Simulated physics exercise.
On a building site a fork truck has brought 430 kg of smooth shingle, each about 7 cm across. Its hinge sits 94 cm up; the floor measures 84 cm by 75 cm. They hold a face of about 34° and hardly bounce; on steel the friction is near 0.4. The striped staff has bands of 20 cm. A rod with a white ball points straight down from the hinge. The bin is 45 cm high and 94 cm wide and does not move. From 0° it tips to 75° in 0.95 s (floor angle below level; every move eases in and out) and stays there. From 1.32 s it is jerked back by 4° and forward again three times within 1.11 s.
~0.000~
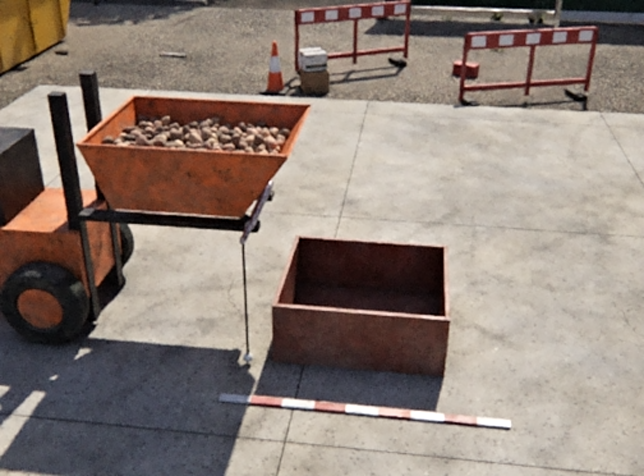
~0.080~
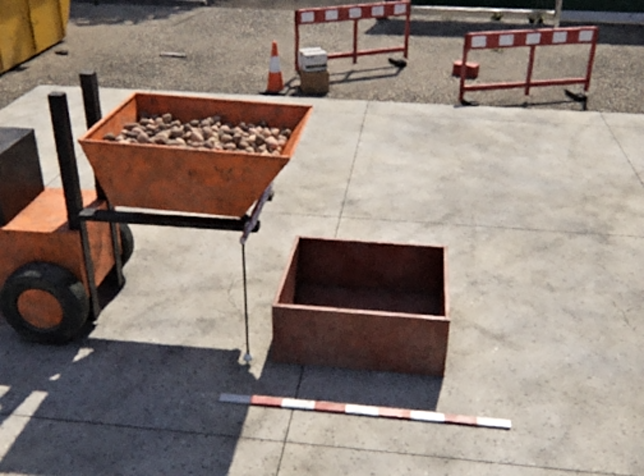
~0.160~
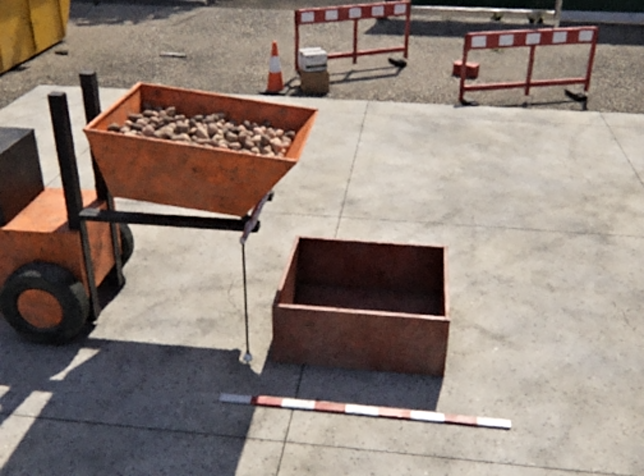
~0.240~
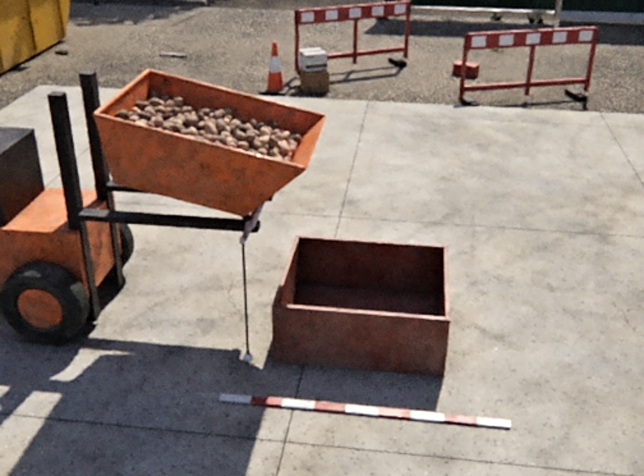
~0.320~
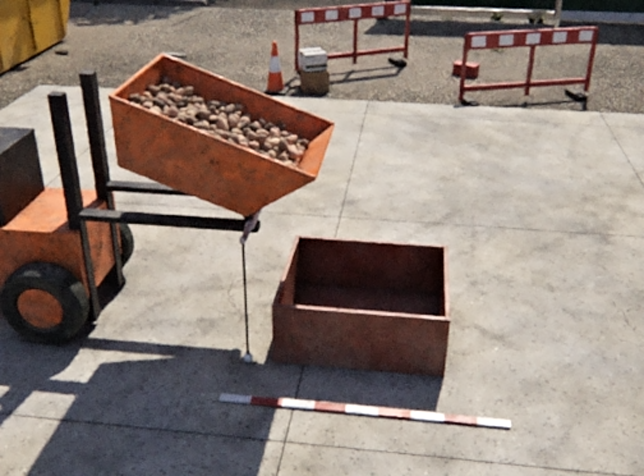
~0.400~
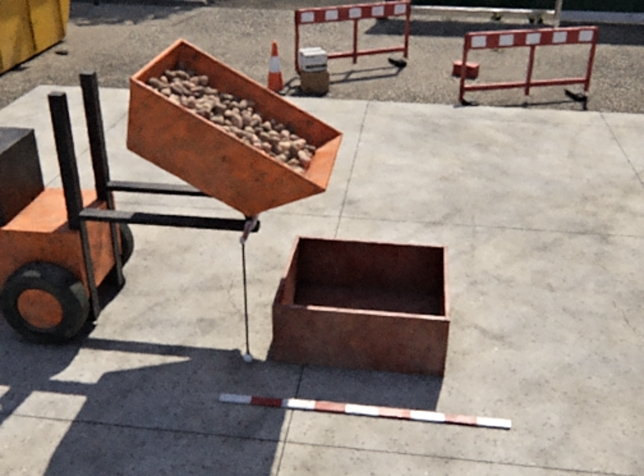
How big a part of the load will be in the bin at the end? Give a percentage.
Roughly 80 per cent ends in the bin.
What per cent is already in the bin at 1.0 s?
Some 20 per cent.
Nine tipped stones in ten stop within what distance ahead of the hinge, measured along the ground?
Roughly 160 cm ahead of it.
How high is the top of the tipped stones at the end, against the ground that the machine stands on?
About 46 cm above it.
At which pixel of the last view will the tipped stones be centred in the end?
Their middle is at about (402, 314).
After 0.7 s the floor is at 63°; 100 % in the skip; the foremost stones are at (339, 208).
After 1.0 s the floor is at 75°; 76 % in the skip, 21 % in the bin, 3 % beside or beyond the bin; the foremost stones are at (415, 283).
After 2.9 s the floor is at 75°; 0 % in the skip, 81 % in the bin, 19 % beside or beyond the bin; the foremost stones are past the picture's edge.
After 5.3 s the floor is at 75°; 0 % in the skip, 81 % in the bin, 19 % beside or beyond the bin; the foremost stones are past the picture's edge.
